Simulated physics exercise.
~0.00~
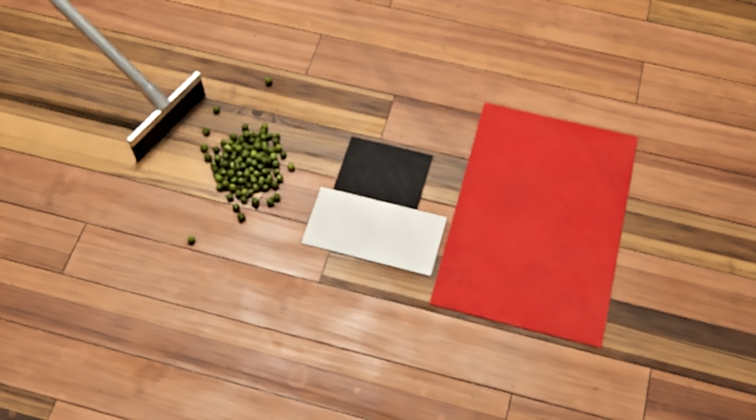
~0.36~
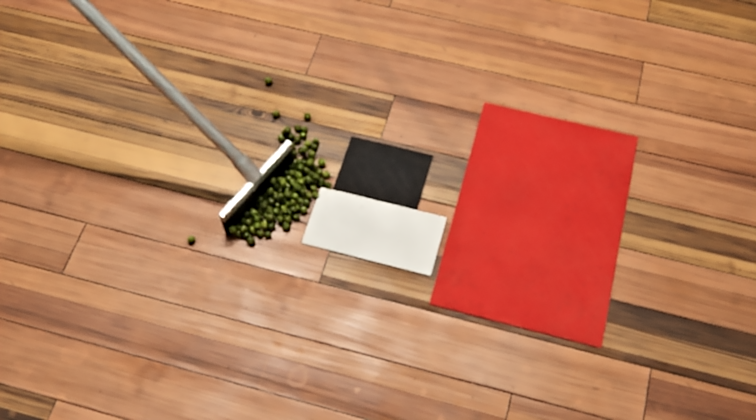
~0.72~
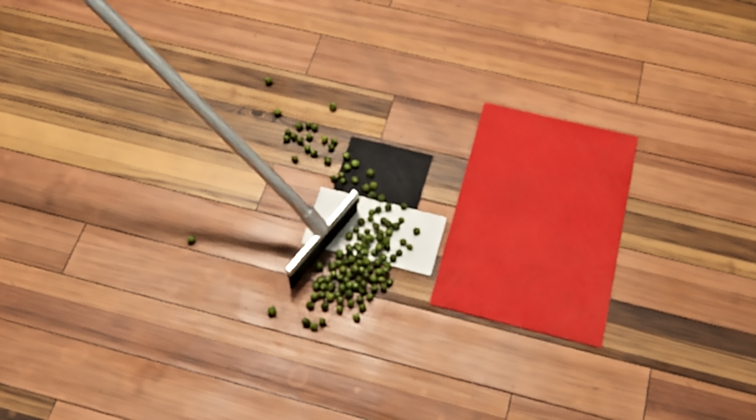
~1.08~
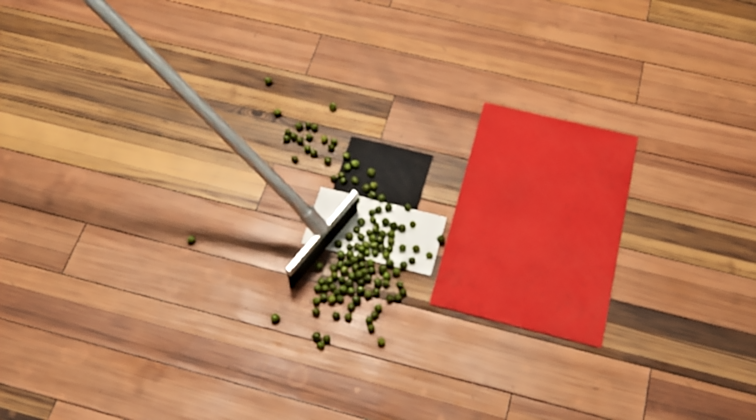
The clip opens on a wood floor with a loose pile of small green olives beside a squeegee, and black, white and red mats lying to the right. The squeegee moves right and down, gathering most of the olives along its blade and leaving a few strays behind. It pushes on to the white mat, where the pile spreads out over the mat and the bare floor below. The blade stops there, and some olives roll slightly farther. At the end, olives lie scattered across the floor, the white mat and the black mat's edge, while the red mat stays clear.
